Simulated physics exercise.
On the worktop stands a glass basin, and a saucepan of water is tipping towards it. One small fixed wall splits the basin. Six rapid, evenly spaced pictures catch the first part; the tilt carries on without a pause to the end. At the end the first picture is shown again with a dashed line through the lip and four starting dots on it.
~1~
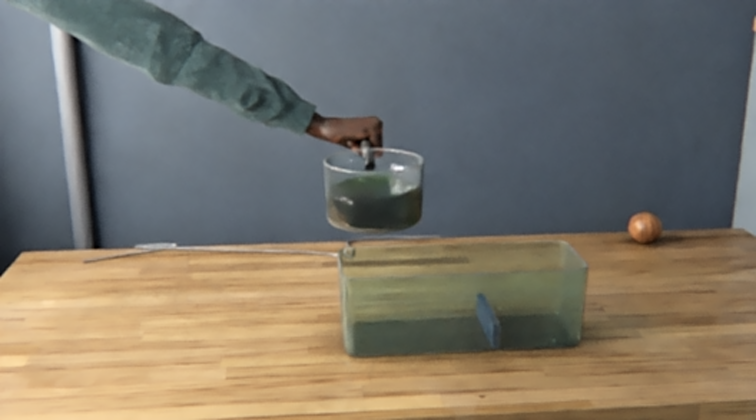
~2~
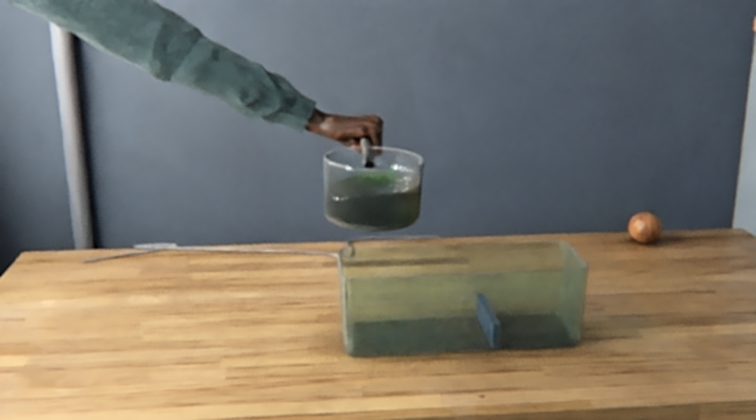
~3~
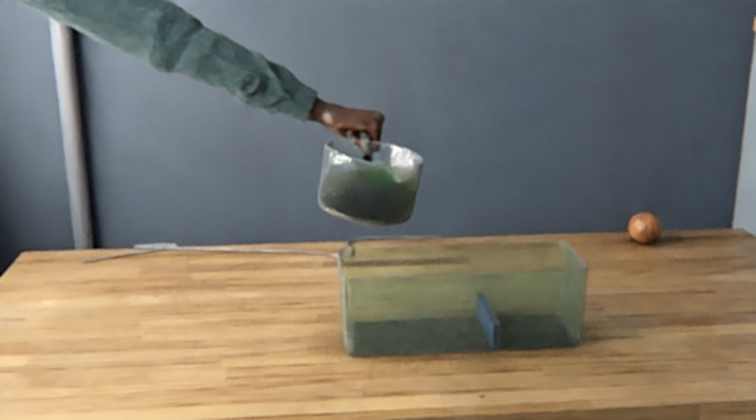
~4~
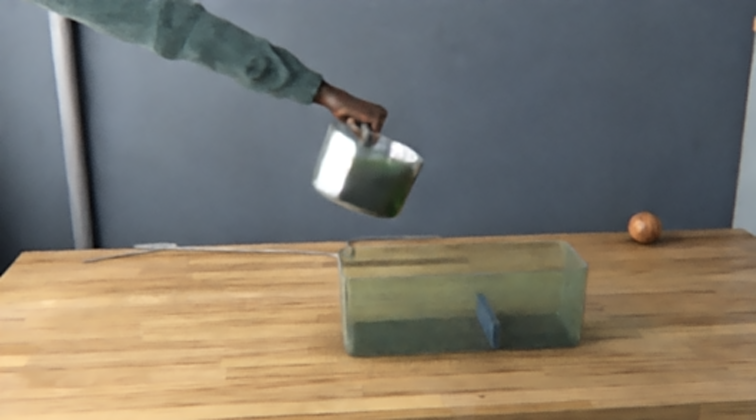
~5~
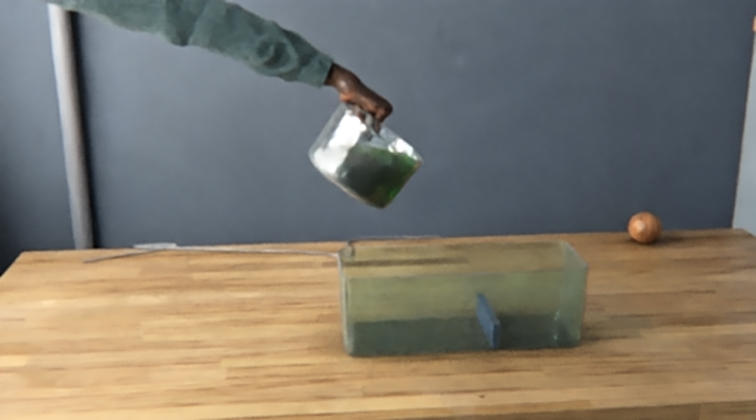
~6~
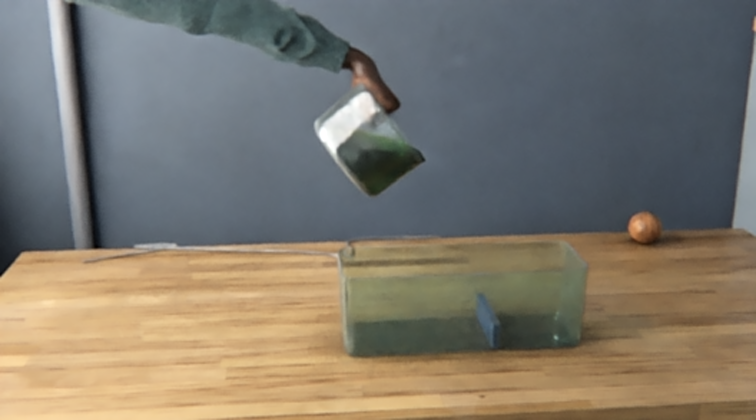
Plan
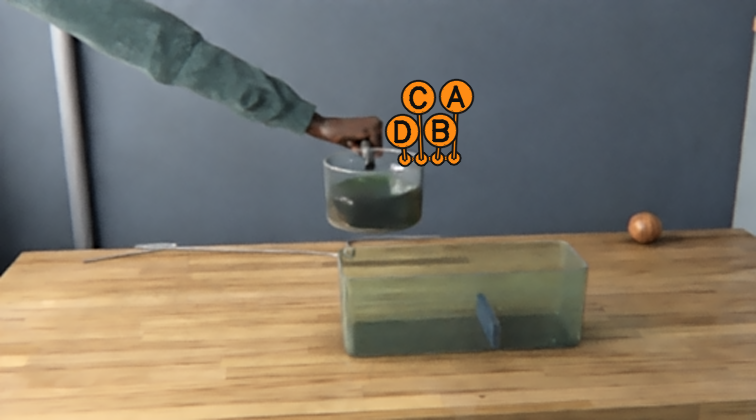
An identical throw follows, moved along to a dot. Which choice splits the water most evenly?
Use spot D.
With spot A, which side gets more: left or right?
The right side.
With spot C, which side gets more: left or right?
More ends on the right.
In orange, A at (453, 158); B at (437, 158); C at (421, 158); D at (404, 159).
With A, about 17 % ends left of the wall and 78 % right of it; 5 % is lost outside.
With B, about 23 % ends left of the wall and 72 % right of it; 5 % is lost outside.
With C, about 32 % ends left of the wall and 65 % right of it; 3 % is lost outside.
With D, about 54 % ends left of the wall and 43 % right of it; 3 % is lost outside.
